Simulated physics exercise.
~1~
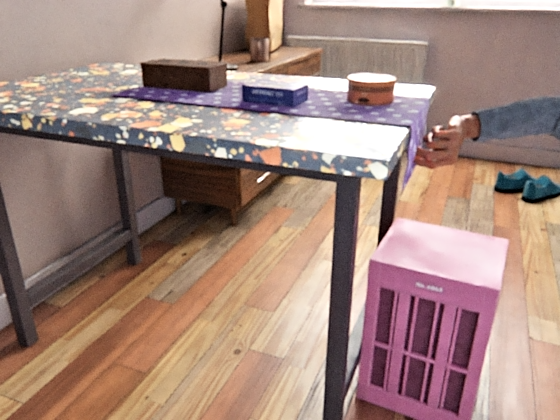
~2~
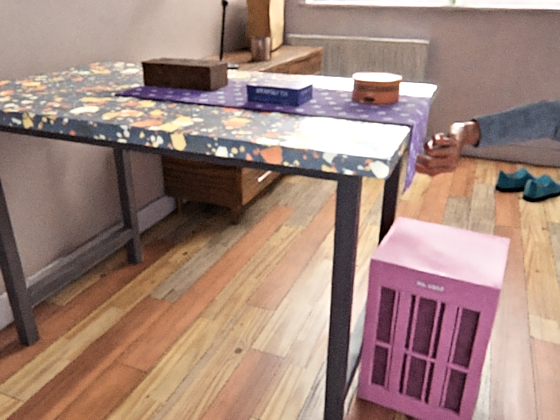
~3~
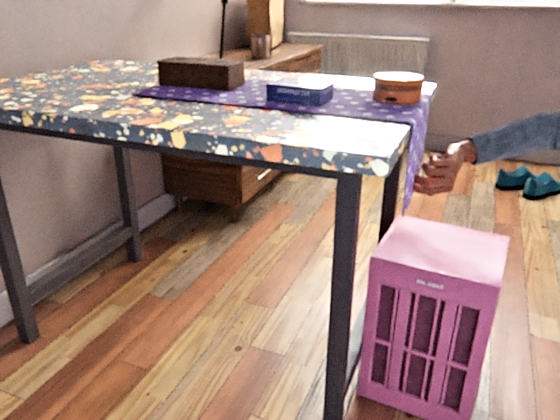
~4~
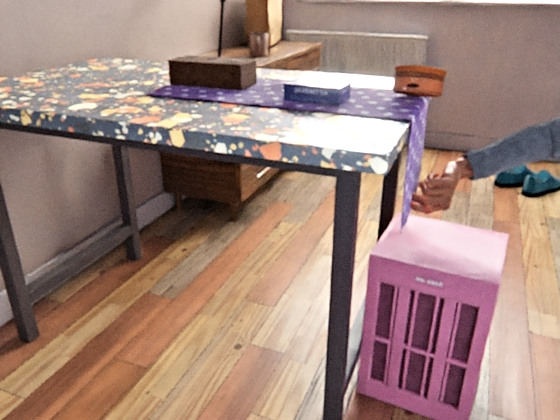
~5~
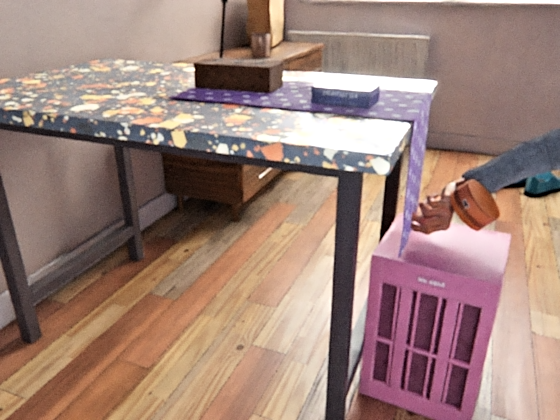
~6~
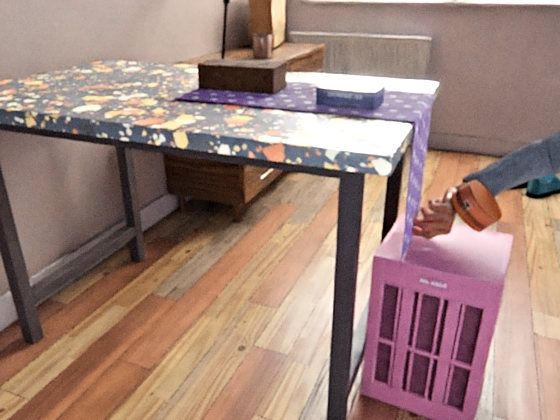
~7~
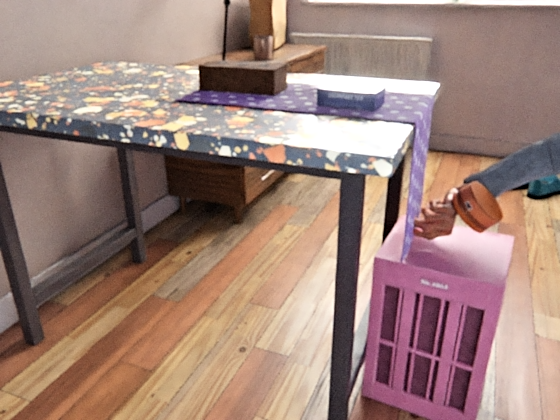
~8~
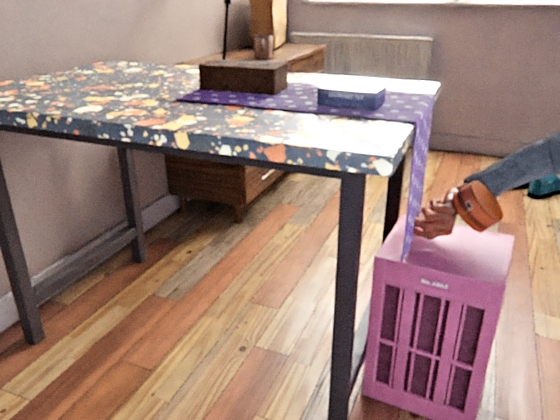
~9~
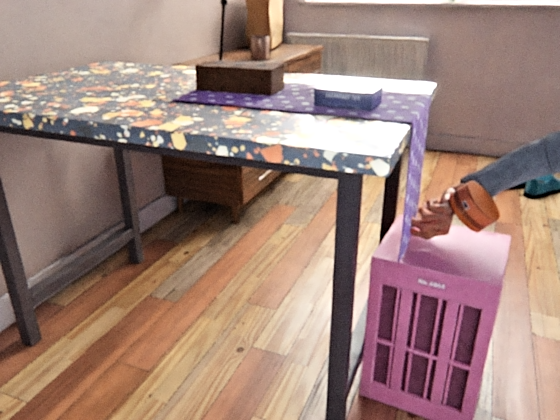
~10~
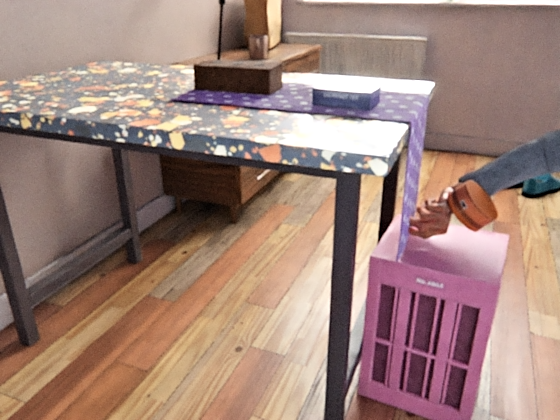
In a room with a wooden plank floor, seen from beside a speckled, multicoloured table, a purple cloth lies across the far part of the top and hangs over the right end above a pink crate. On it sit a brown brick, a blue packet and, nearest the edge, a round orange tub. A hand reaching in from the right draws the cloth downward, and all three objects slide right. The tub tips over the edge and drops beside the hand. The hem reaches the crate and movement stops, with packet and brick still on the table.
